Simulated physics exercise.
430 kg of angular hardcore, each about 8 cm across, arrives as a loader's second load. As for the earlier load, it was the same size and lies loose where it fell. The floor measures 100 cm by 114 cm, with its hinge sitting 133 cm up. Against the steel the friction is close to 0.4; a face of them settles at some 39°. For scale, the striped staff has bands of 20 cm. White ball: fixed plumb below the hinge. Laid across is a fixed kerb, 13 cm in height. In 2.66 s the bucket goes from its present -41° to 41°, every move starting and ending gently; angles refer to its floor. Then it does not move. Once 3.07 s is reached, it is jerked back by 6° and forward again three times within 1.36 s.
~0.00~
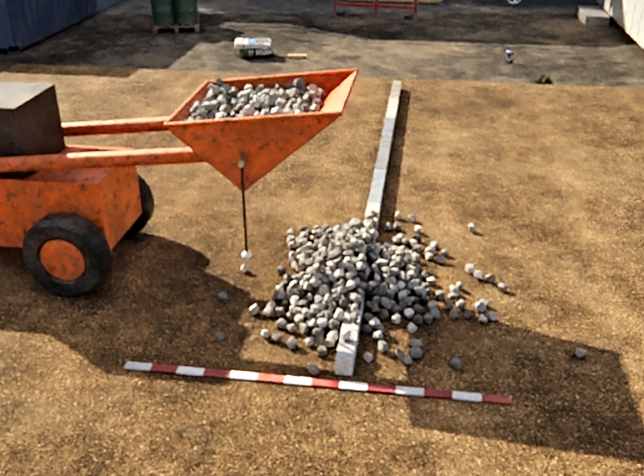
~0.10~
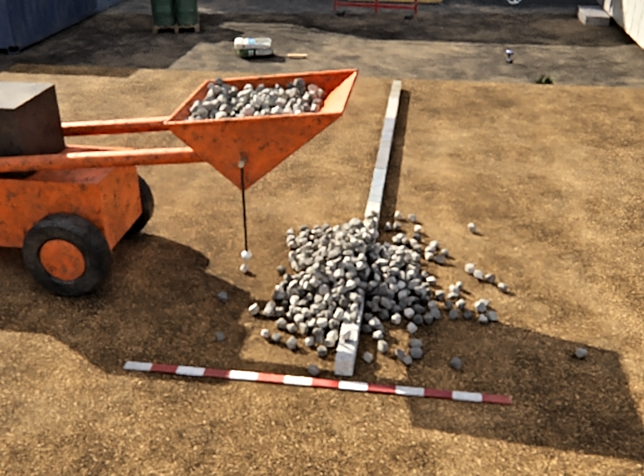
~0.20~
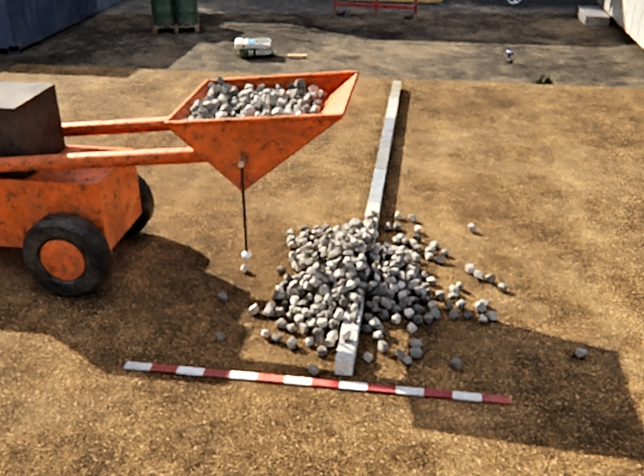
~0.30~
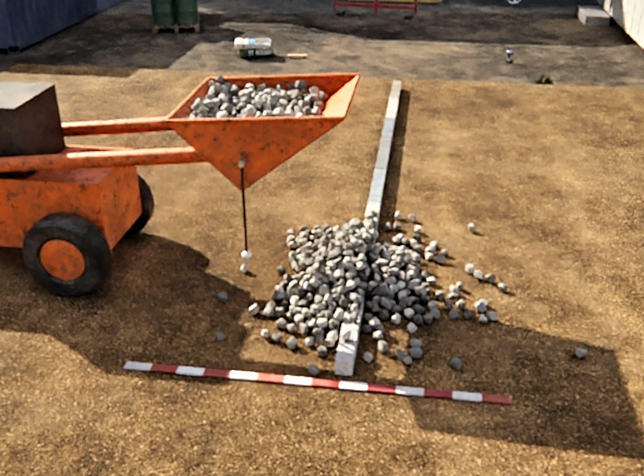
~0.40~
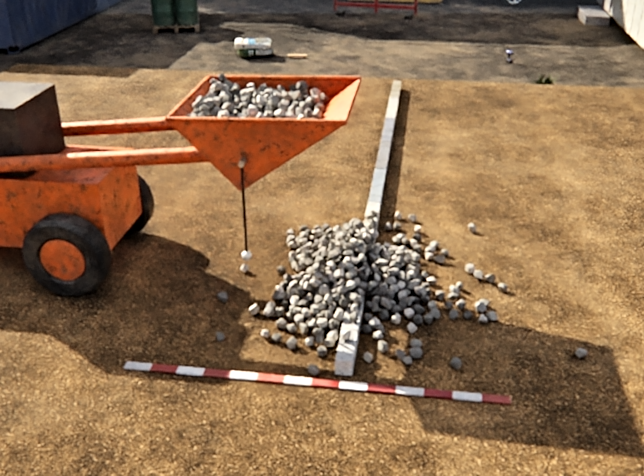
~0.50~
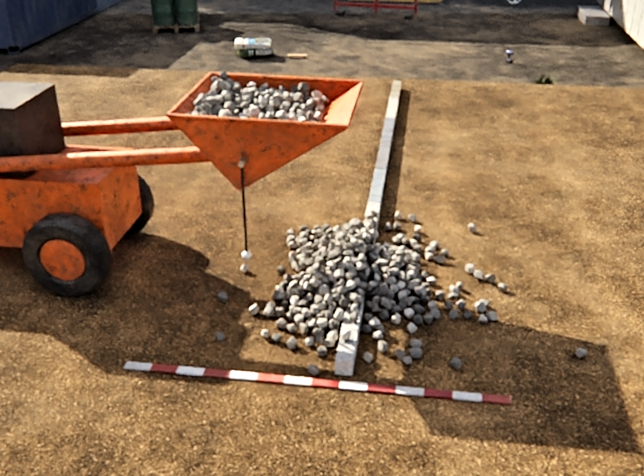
An orange loader held a bucket of grey stones above a loose pile lying across a pale kerb, and the bucket tilted very slightly while the pile and striped staff stayed still.
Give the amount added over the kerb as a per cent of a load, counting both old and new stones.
About 67 per cent of a load.
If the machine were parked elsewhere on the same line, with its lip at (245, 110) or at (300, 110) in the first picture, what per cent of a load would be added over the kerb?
Roughly 0 and 20 per cent, in that order.
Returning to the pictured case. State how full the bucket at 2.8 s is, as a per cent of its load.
About 20 percent is still in there.
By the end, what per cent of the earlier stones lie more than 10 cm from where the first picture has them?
Estimate: 10 %, roughly.
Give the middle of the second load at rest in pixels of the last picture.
They come to rest centred about (386, 267).
After 2.0 s the floor is at 28°; in per cent of one load, 99 in the bucket, 70 on this side of the kerb, 30 over the kerb; the foremost stones are at (498, 304).
After 2.8 s the floor is at 41°; in per cent of one load, 22 in the bucket, 112 on this side of the kerb, 66 over the kerb; the foremost stones are at (498, 304).
After 4.9 s the floor is at 41°; in per cent of one load, 0 in the bucket, 102 on this side of the kerb, 98 over the kerb; the foremost stones are at (530, 302).
After 7.7 s the floor is at 41°; in per cent of one load, 0 in the bucket, 102 on this side of the kerb, 98 over the kerb; the foremost stones are at (530, 302). Net gain over the kerb, 67.
